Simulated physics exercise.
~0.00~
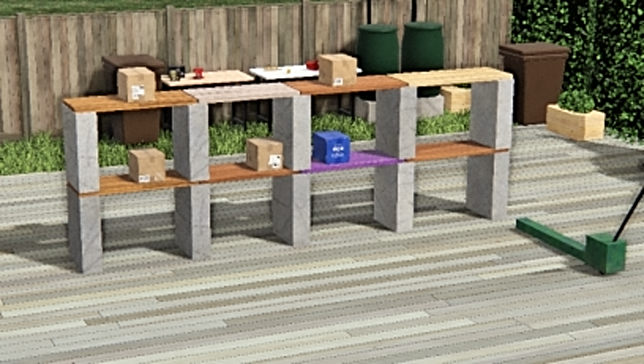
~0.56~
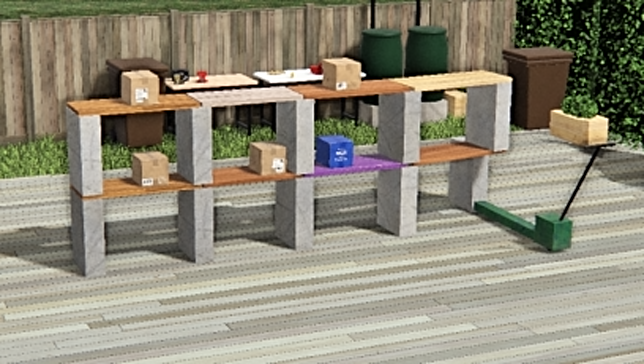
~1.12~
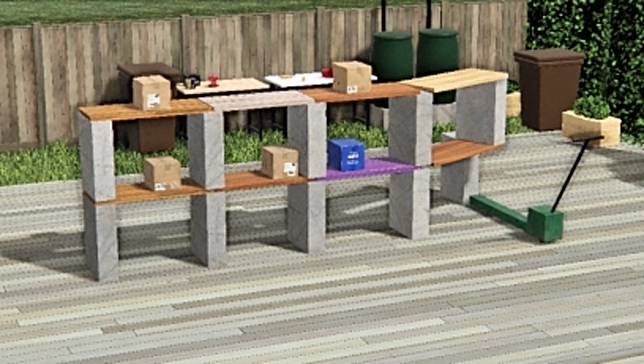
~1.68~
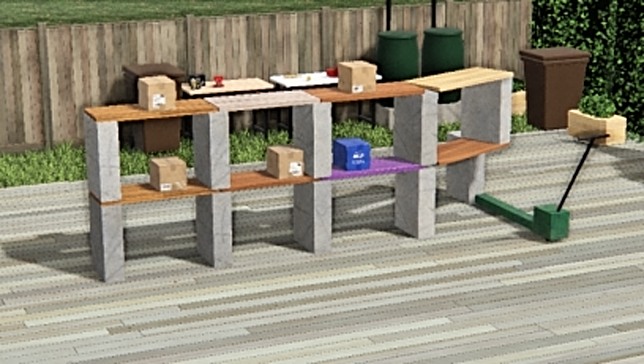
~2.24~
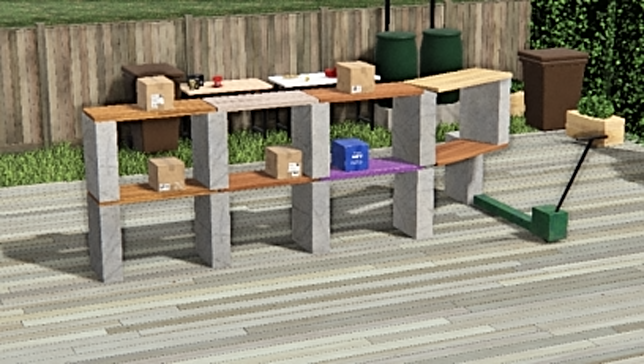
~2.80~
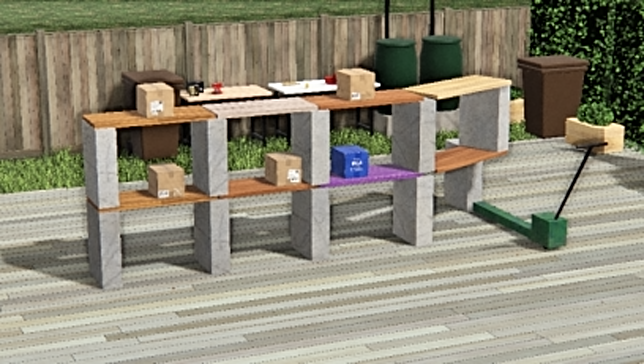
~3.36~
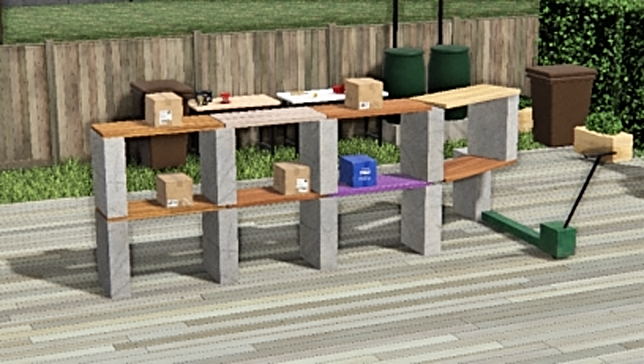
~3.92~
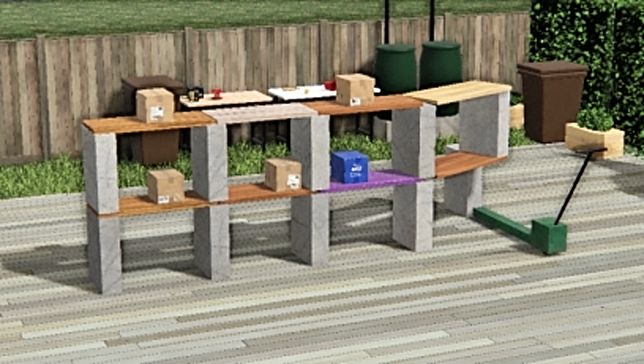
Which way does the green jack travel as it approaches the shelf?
The green jack moves to the left, toward the foot of the upright at the right-hand end of the shelf.
